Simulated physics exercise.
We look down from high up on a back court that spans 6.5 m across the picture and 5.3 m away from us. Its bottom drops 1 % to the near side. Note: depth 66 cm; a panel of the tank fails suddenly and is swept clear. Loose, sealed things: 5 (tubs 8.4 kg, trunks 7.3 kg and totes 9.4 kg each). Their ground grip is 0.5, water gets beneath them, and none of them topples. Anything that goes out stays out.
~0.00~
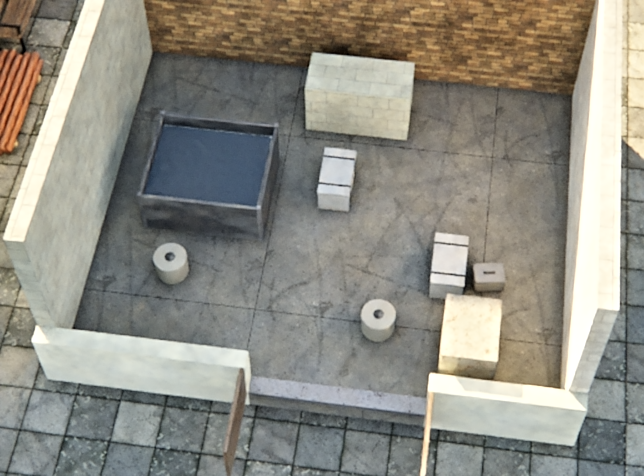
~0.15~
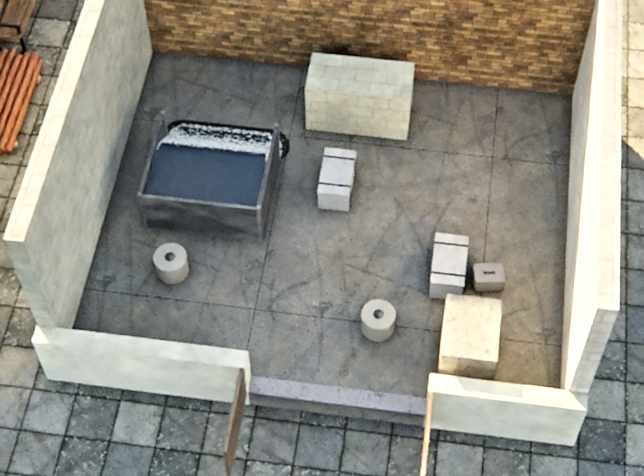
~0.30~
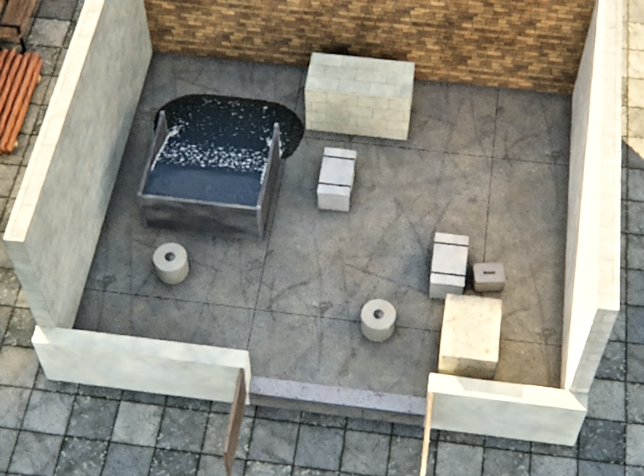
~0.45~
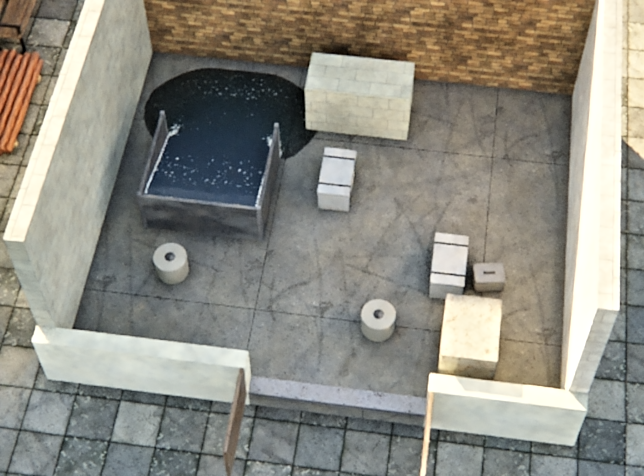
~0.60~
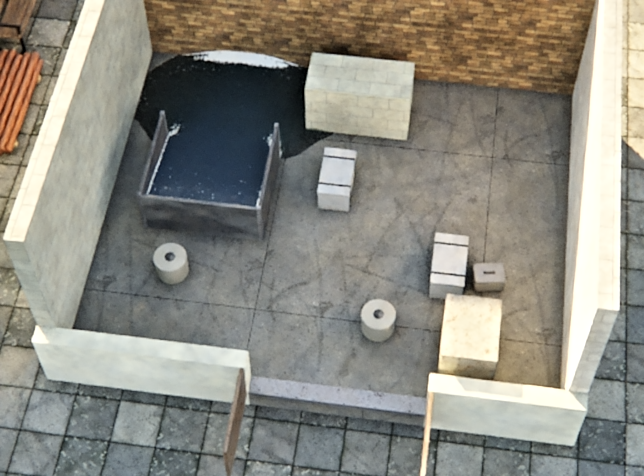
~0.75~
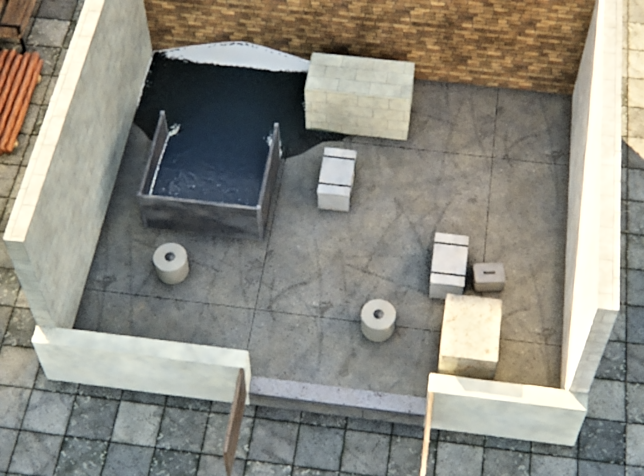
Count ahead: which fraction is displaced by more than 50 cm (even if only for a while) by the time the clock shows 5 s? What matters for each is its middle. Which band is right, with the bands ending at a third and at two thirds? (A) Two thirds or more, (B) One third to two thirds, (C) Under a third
Under a third (C).
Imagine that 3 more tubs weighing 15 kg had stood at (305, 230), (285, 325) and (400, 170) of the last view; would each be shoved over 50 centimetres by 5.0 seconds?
Going through them, I'd say falls short, falls short and finally falls short.
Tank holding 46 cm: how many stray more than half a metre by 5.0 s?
So the tally would be 1.
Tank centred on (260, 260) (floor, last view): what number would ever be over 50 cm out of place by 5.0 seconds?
Result: 2.
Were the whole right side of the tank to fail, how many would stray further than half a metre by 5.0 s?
Count: 4.
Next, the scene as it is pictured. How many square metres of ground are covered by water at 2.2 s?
Roughly 11.5 m2.
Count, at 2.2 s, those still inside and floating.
It comes to 0 of them.
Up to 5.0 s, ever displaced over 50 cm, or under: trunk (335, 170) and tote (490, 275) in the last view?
Result, in order: Exceeded; not exceeded.
After 1.1 s 0 of 5 are over 50 cm from their spots; 0 afloat.
After 2.2 s 0 of 5 are over 50 cm from their spots; 0 afloat.
After 3.5 s 0 of 5 are over 50 cm from their spots; 0 afloat.
After 5.0 s 1 of 5 are over 50 cm from their spots, and 1 have been at some point; 1 afloat.
